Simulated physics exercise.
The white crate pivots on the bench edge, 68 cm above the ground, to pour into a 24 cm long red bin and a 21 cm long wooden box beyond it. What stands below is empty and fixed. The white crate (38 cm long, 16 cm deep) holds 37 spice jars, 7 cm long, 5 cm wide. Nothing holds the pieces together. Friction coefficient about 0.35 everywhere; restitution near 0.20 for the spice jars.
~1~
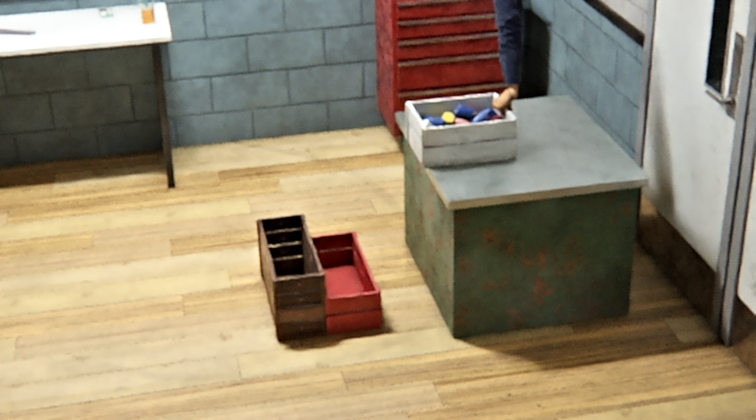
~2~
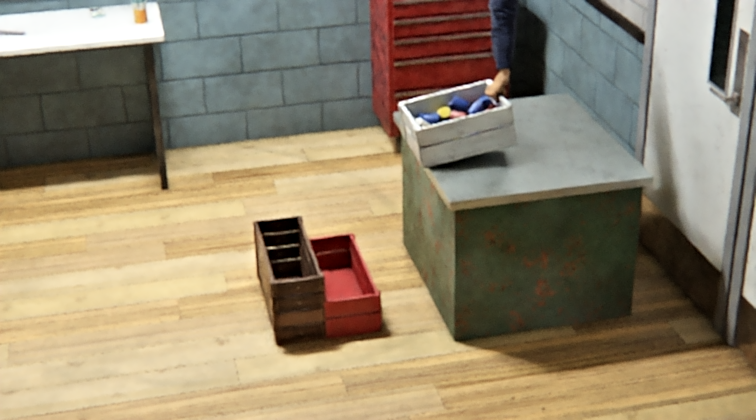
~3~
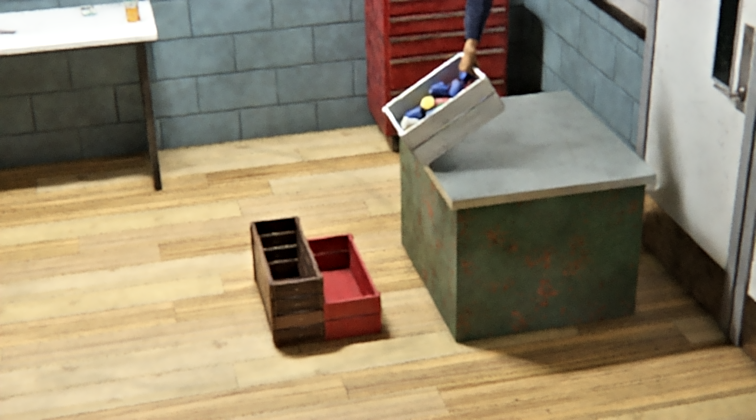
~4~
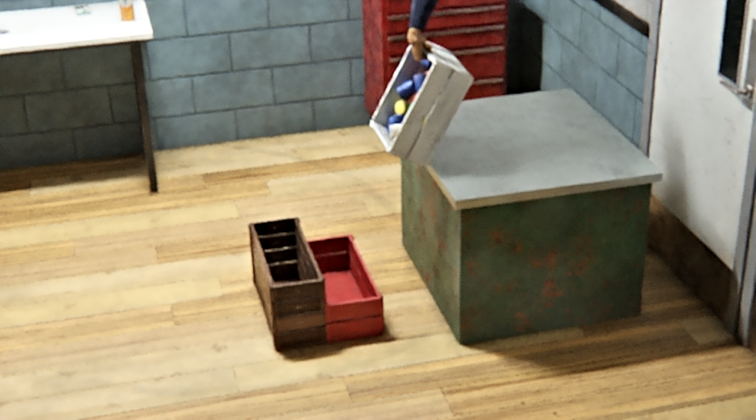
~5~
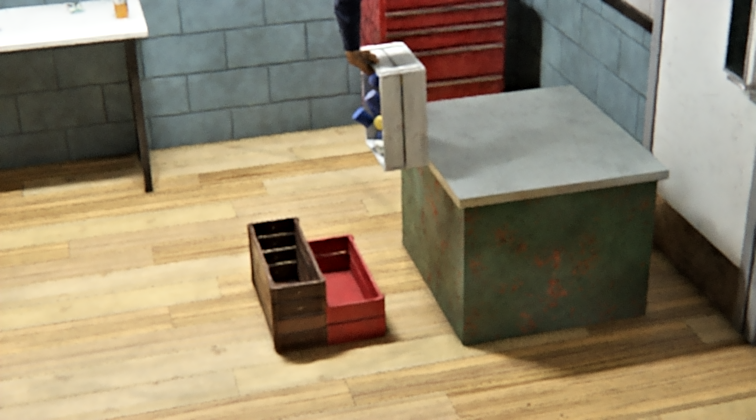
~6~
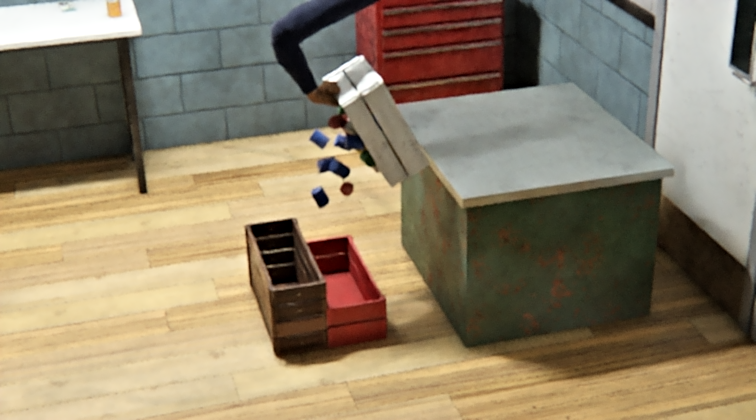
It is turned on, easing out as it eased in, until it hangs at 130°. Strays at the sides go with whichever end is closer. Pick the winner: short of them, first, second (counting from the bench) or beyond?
Look in the first one, the red bin.
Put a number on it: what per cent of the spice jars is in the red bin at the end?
Some 70 per cent of them.
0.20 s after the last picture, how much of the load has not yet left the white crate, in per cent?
Some 15 per cent.
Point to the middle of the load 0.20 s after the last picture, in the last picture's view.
Around (343, 221).
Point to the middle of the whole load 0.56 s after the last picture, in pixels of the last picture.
At about (331, 300).
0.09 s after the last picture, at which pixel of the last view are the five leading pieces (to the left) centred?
Around (302, 215).
Then, 0.09 s after the last picture, tilt 126°; 15 still in the white crate and 22 in the air.
Then, 0.20 s after the last picture, tilt 130°; 5 still in the white crate, 1 in the red bin, 6 in the wooden box and 25 in the air.
Then, 0.36 s after the last picture, tilt 130°; 19 in the red bin, 10 in the wooden box and 8 in the air.
Outcome (0.56 s after the last picture), 26 in the red bin and 11 in the wooden box.
